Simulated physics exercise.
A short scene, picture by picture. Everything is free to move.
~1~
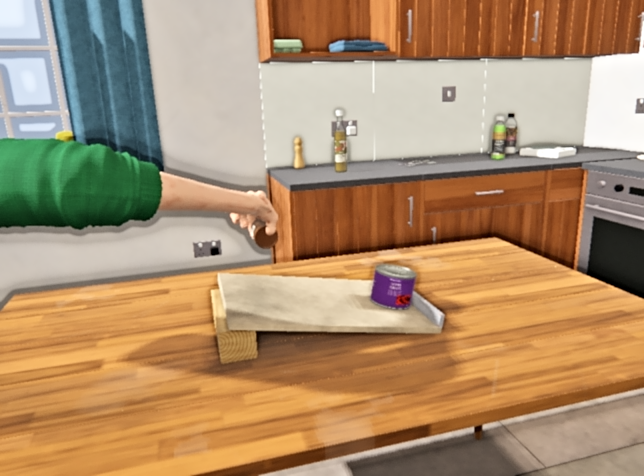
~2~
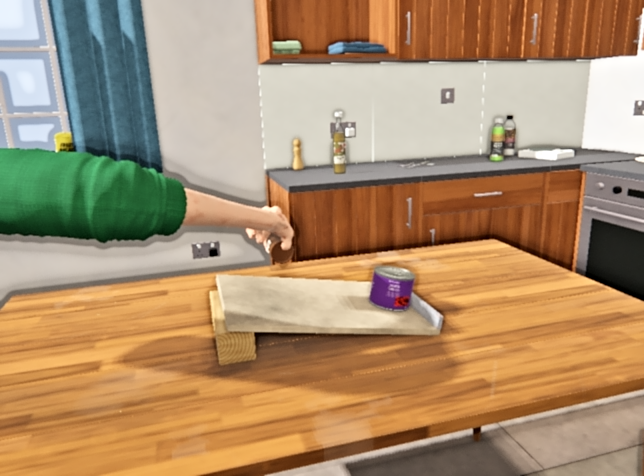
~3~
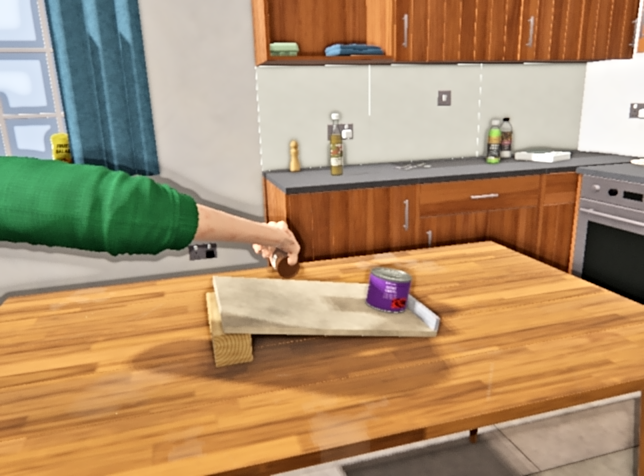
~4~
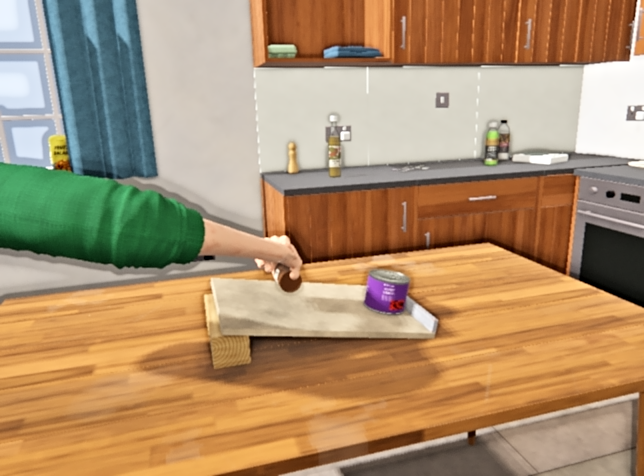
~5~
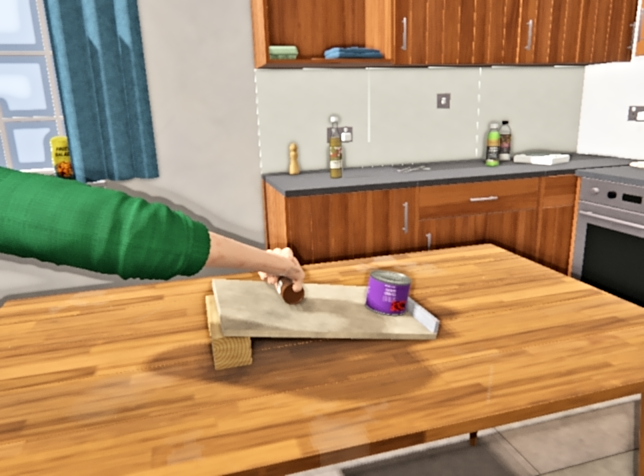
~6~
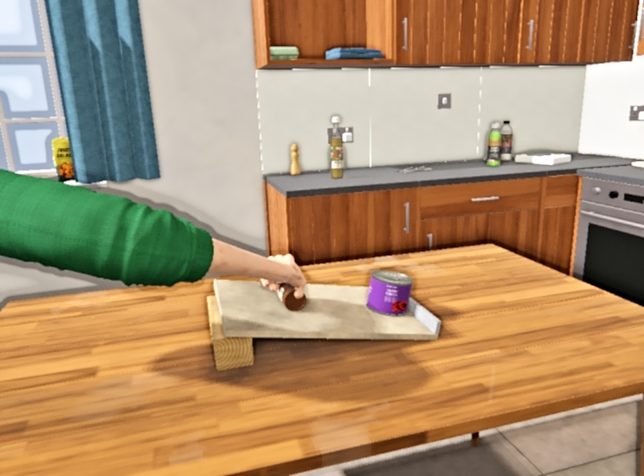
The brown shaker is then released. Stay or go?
Travels down.
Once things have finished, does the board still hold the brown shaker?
Result: The brown shaker stays on top.
Then, 0.50 s later than the last frame, brown shaker moved well along near (324, 295).
Then, 0.70 s later than the last frame, brown shaker moved well along near (359, 296).
When it is over, moved from the start, brown shaker; purple tub as before. End places, in pixels of the last picture, brown shaker near (359, 296). The brown shaker slides or rolls down.
